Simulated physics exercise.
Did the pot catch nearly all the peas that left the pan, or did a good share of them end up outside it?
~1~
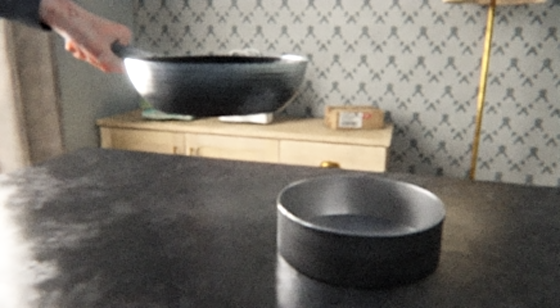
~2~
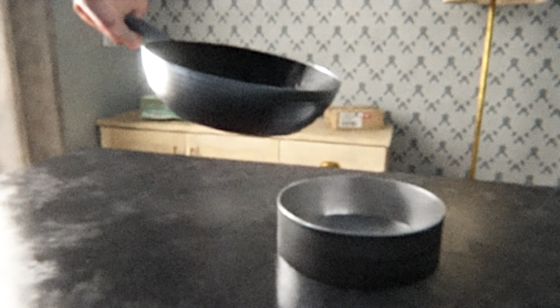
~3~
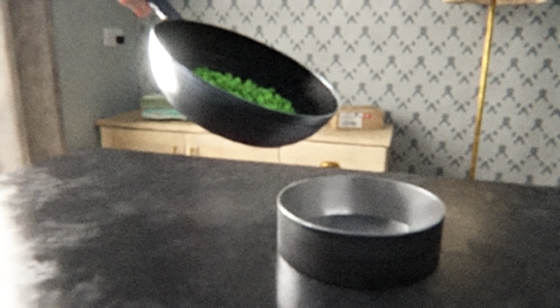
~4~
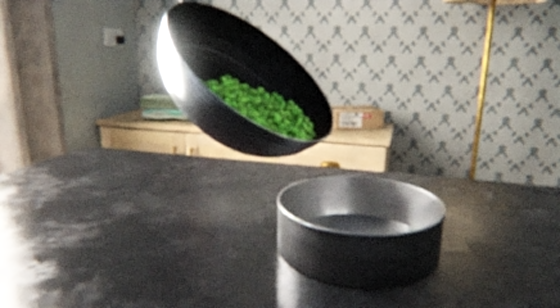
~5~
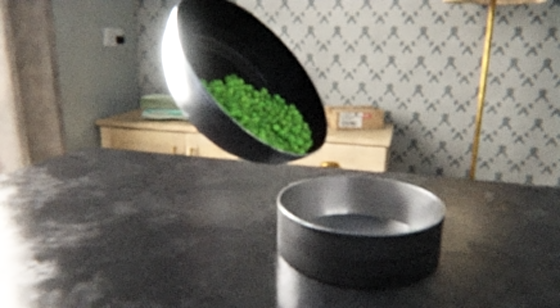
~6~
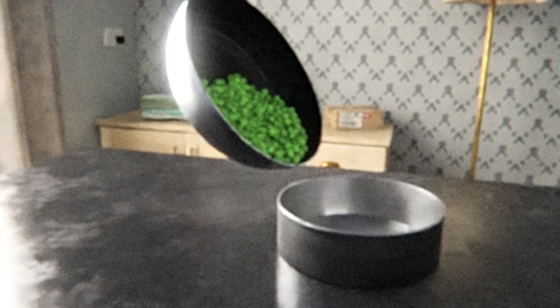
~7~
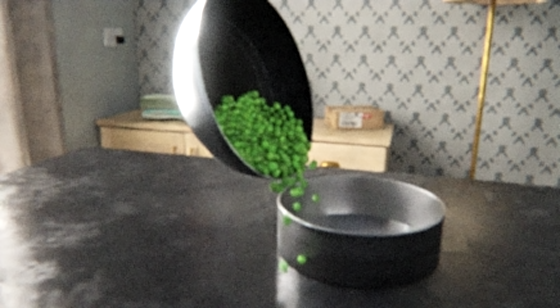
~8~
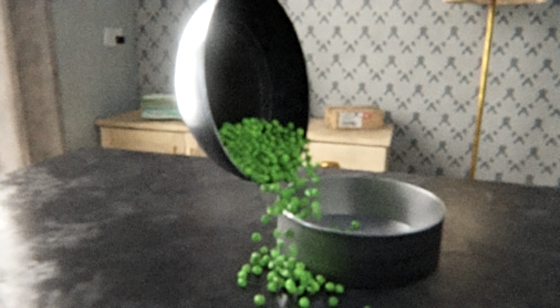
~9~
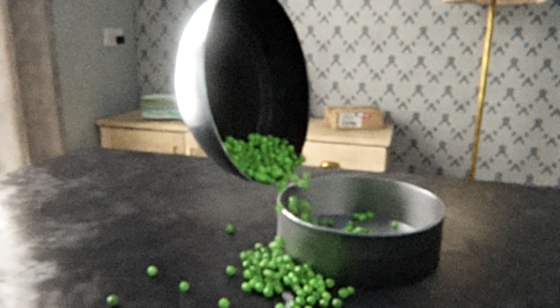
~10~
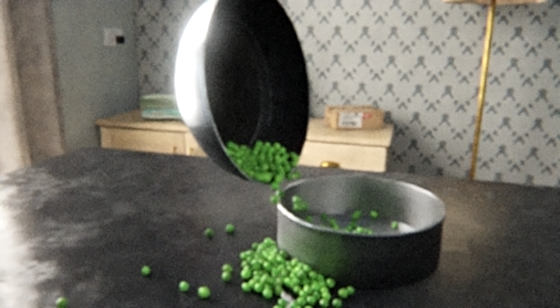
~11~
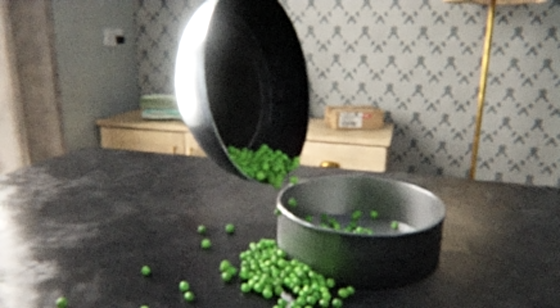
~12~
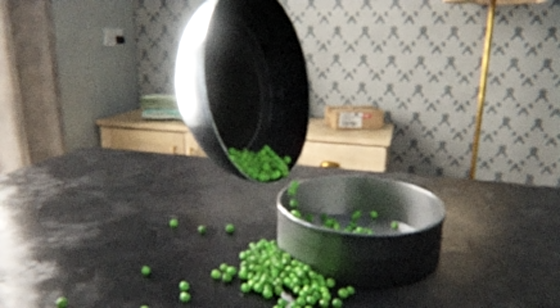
A good share ended up outside, heaped against the front of the pot and scattered on the table, though a good share also landed in the pot.
Green peas spilled from a dark pan as a hand brought it over a metal pot and tipped it steeply; some dropped into the pot, others piled up and scattered on the dark table, and a few stayed in the pan.
